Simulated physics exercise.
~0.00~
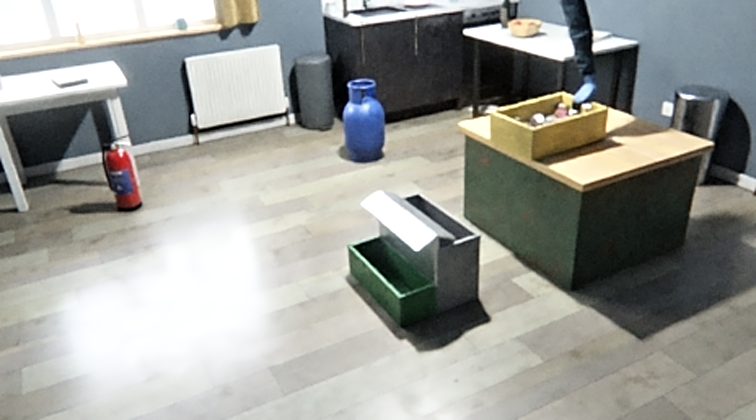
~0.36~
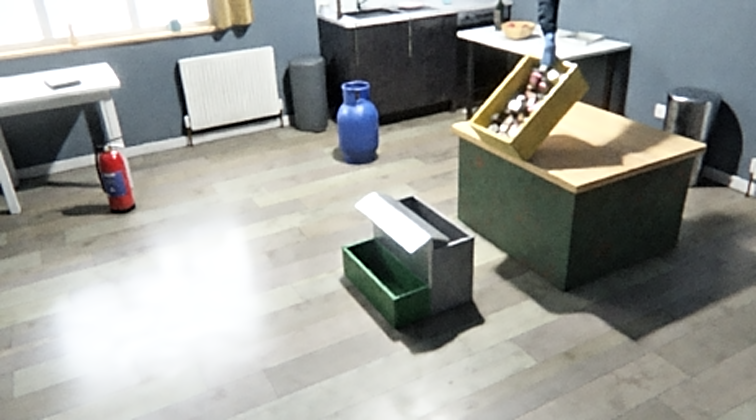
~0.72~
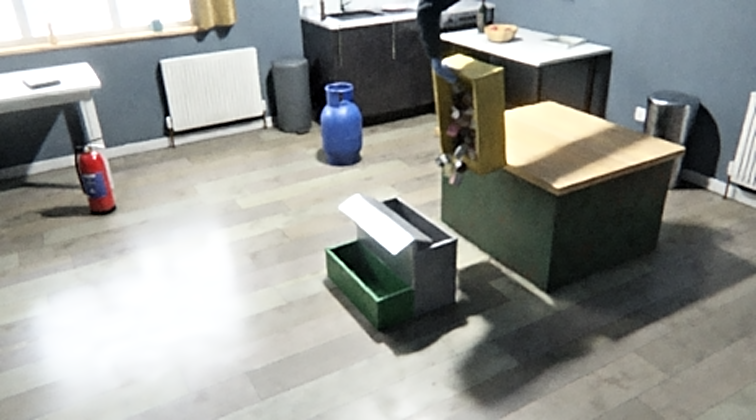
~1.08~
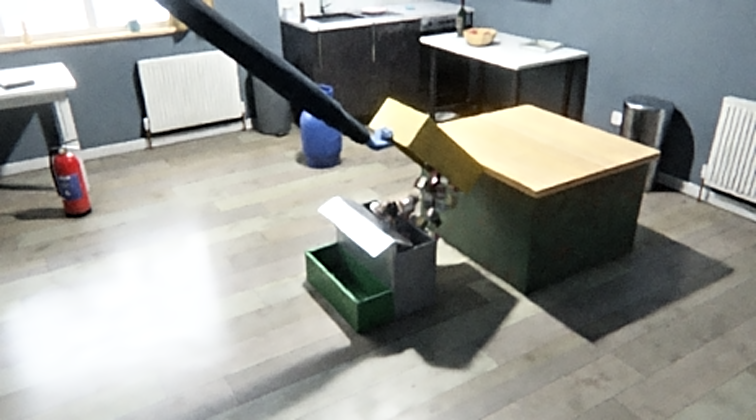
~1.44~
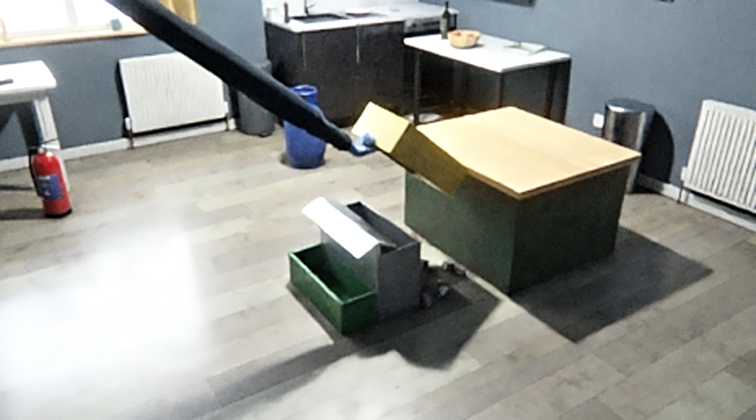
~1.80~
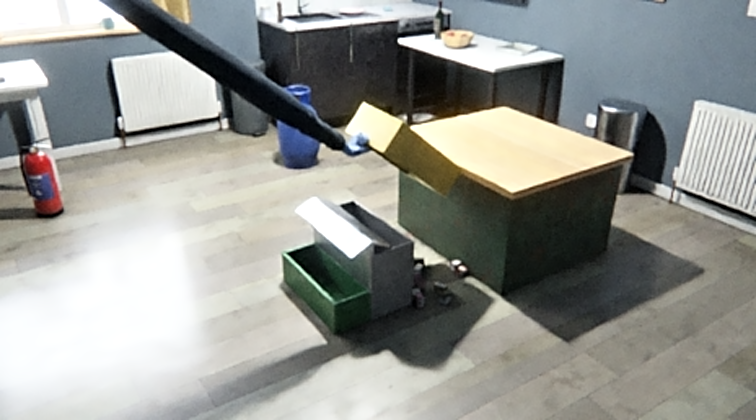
An arm tips a yellow box off a bench, spilling small objects into a grey tub and onto the floor.
